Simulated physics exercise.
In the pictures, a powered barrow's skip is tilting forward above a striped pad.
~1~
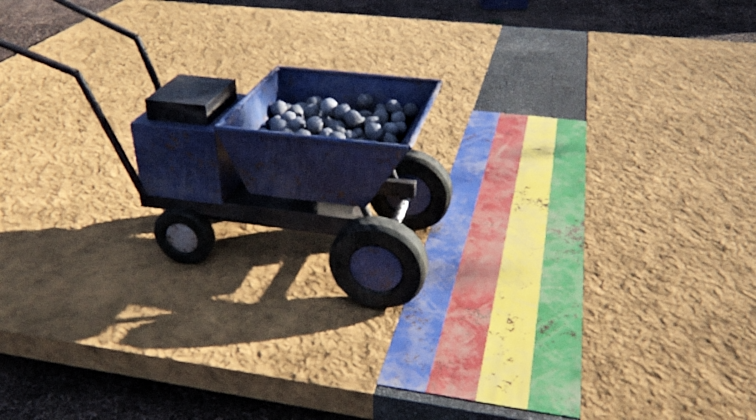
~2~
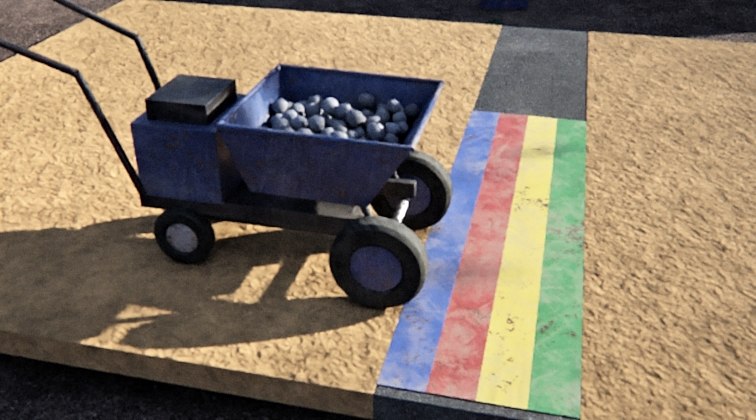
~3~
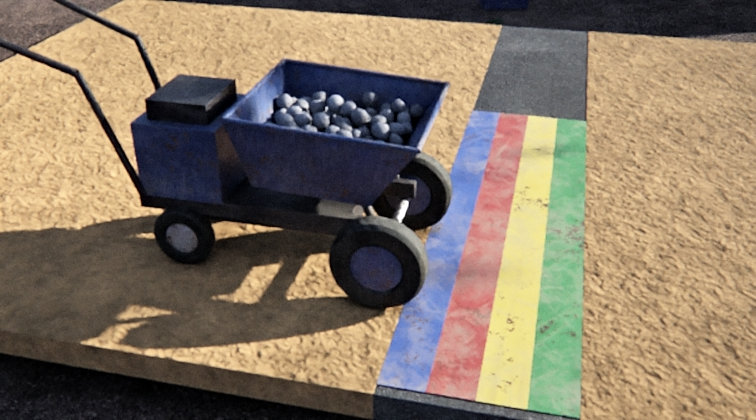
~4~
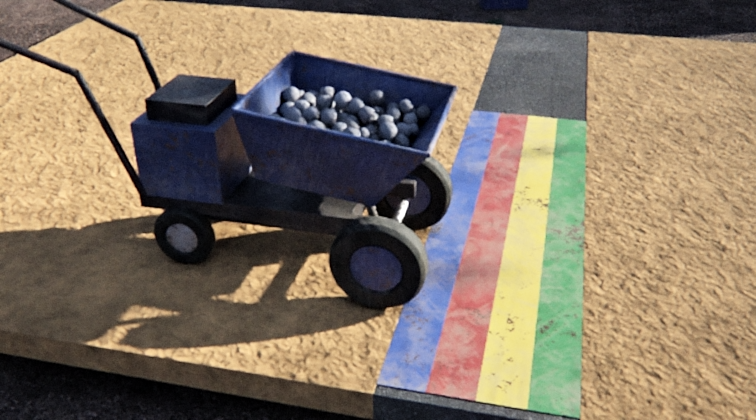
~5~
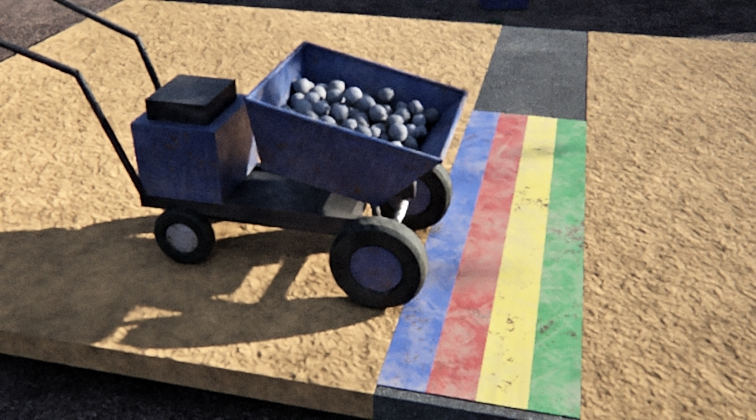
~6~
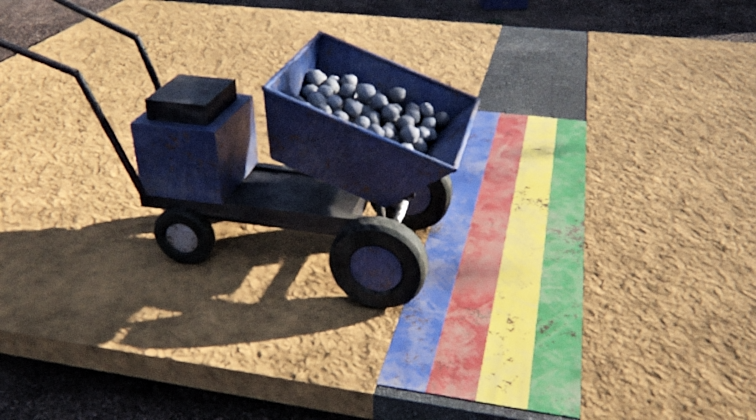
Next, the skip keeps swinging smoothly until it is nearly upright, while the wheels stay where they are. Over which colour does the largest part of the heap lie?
Over the green one.
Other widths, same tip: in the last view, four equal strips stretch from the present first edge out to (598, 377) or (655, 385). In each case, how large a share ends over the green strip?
Shares: Near 40 %; near 30 %.
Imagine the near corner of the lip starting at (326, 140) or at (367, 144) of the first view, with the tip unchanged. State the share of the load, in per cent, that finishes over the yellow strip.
Position 1: Near 30 %; position 2: Near 30 %.
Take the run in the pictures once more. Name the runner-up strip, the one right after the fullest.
That would be that yellow strip.
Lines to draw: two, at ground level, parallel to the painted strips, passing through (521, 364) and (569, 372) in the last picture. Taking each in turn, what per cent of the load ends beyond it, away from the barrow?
Close to 80 per cent, then close to 50 per cent.
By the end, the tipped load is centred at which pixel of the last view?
Near pixel (573, 281).
Soon after the last picture, skip tipped steeply; all in the skip.
A little later, skip tipped right over; most in the skip; a stray few over the yellow strip; a small part over the green strip; a stray few falling; a stray few off the paint.
Later still, skip tipped right over; about a quarter in the skip; a small part over the yellow strip; about a third over the green strip; about a third off the paint.
At rest, skip tipped right over; a small part in the skip; none over the blue strip; none over the red strip; about a quarter over the yellow strip; about a third over the green strip; about a third off the paint.
